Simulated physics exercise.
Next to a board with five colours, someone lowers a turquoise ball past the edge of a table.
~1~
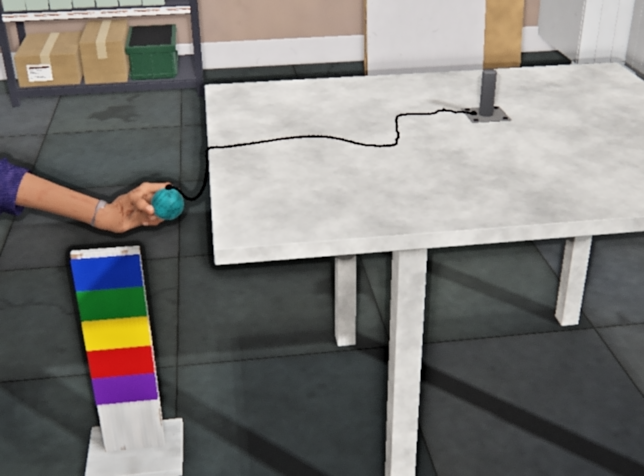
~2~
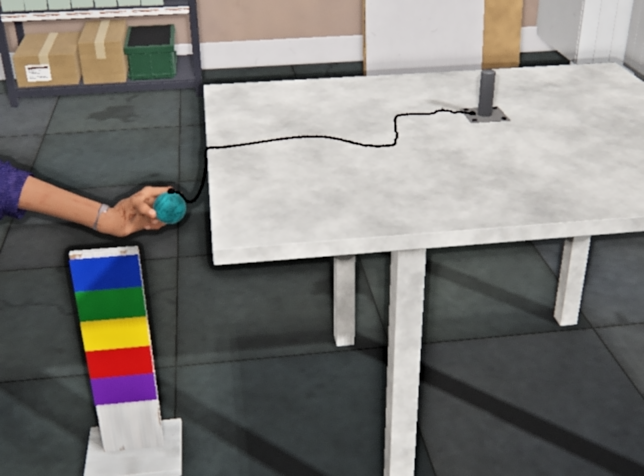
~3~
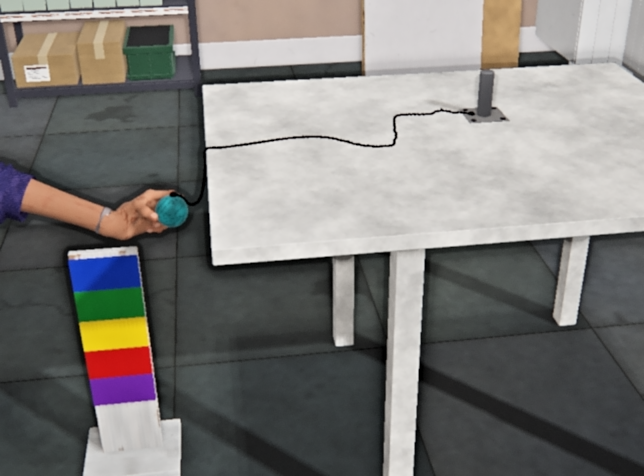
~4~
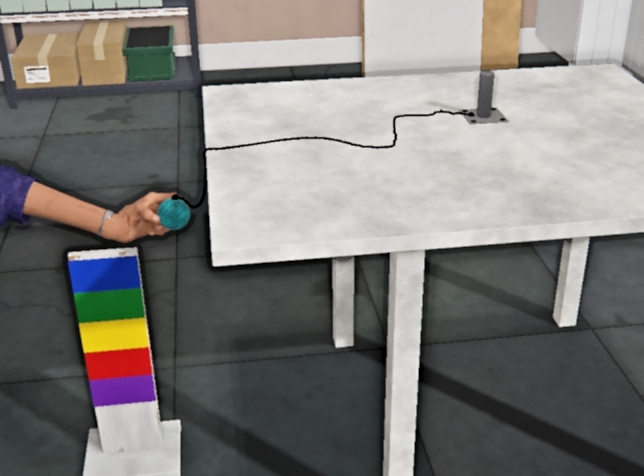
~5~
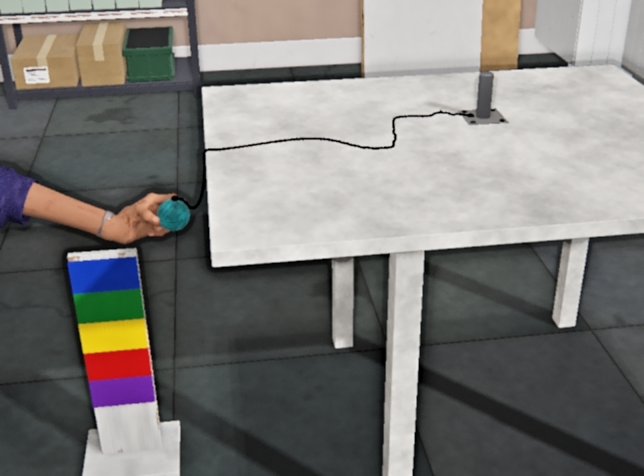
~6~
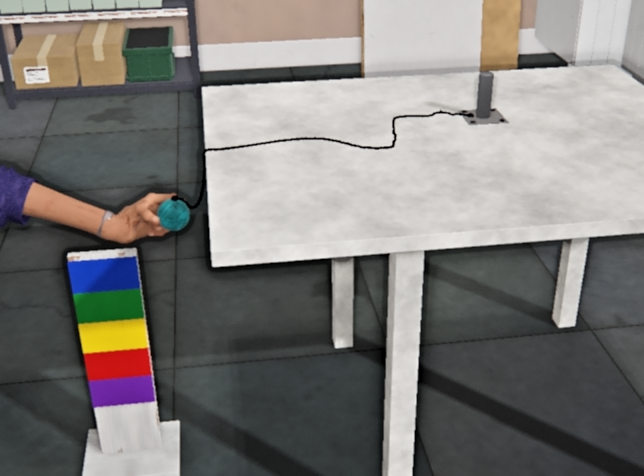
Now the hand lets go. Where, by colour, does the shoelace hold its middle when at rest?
By colour, at yellow.
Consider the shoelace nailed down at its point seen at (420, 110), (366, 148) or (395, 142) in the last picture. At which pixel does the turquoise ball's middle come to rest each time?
First (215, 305), next (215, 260), last (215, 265).
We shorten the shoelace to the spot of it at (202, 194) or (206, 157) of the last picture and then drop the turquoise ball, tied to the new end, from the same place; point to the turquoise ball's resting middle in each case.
(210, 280) and (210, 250).
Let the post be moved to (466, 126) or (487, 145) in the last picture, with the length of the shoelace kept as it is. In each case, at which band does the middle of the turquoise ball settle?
In turn, red and then red.
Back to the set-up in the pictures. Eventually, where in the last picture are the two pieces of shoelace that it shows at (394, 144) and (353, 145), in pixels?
In that view they sit near (315, 136) and near (268, 141).
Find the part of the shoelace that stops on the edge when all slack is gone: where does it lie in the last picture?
Answer: The point at (291, 140).
Soon after, ball near (229, 317); level with yellow.
Then, ball near (211, 315); level with yellow.
At rest, ball near (218, 317); level with yellow. At yellow.
